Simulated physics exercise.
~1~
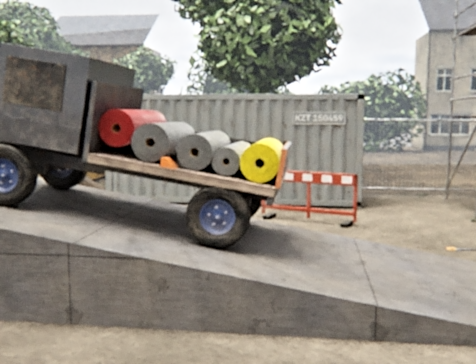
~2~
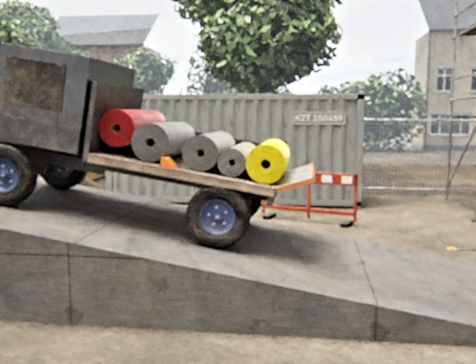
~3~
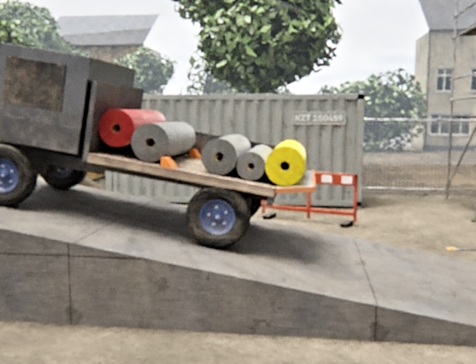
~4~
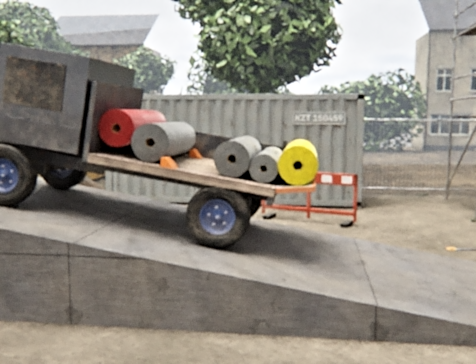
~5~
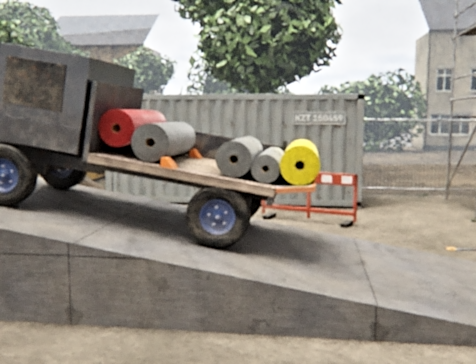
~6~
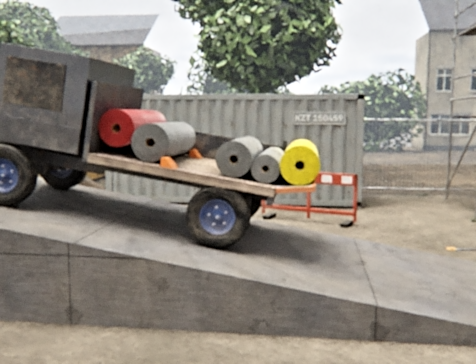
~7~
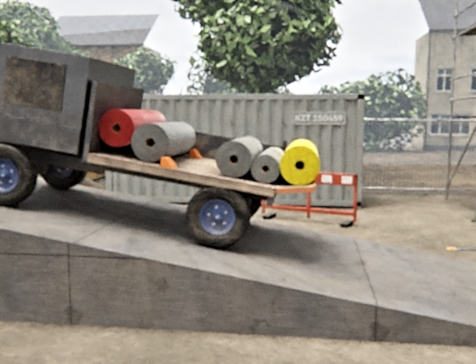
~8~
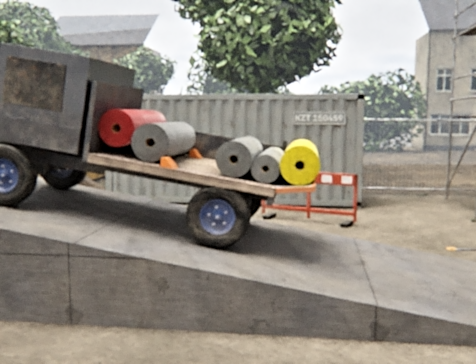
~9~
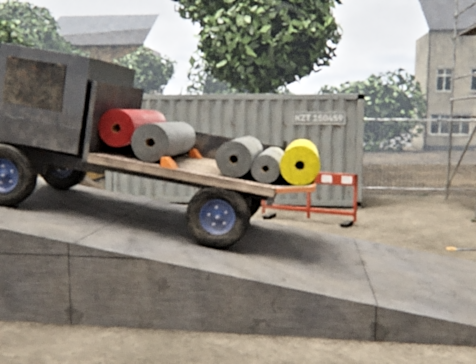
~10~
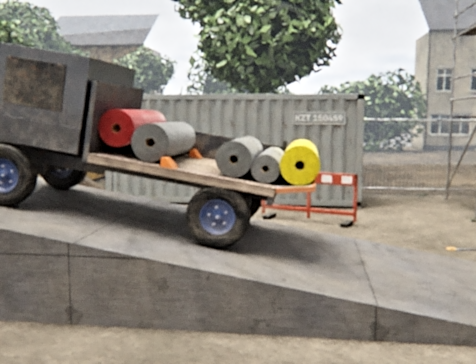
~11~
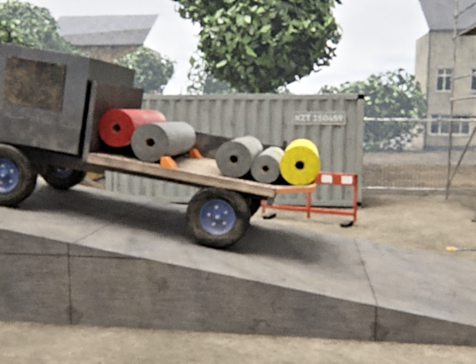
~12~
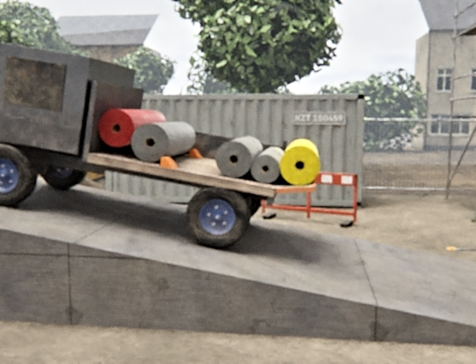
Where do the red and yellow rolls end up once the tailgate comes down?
Both stay on the truck. The yellow roll rests on the lowered tailgate at the right, and the red one remains up at the left of the bed.
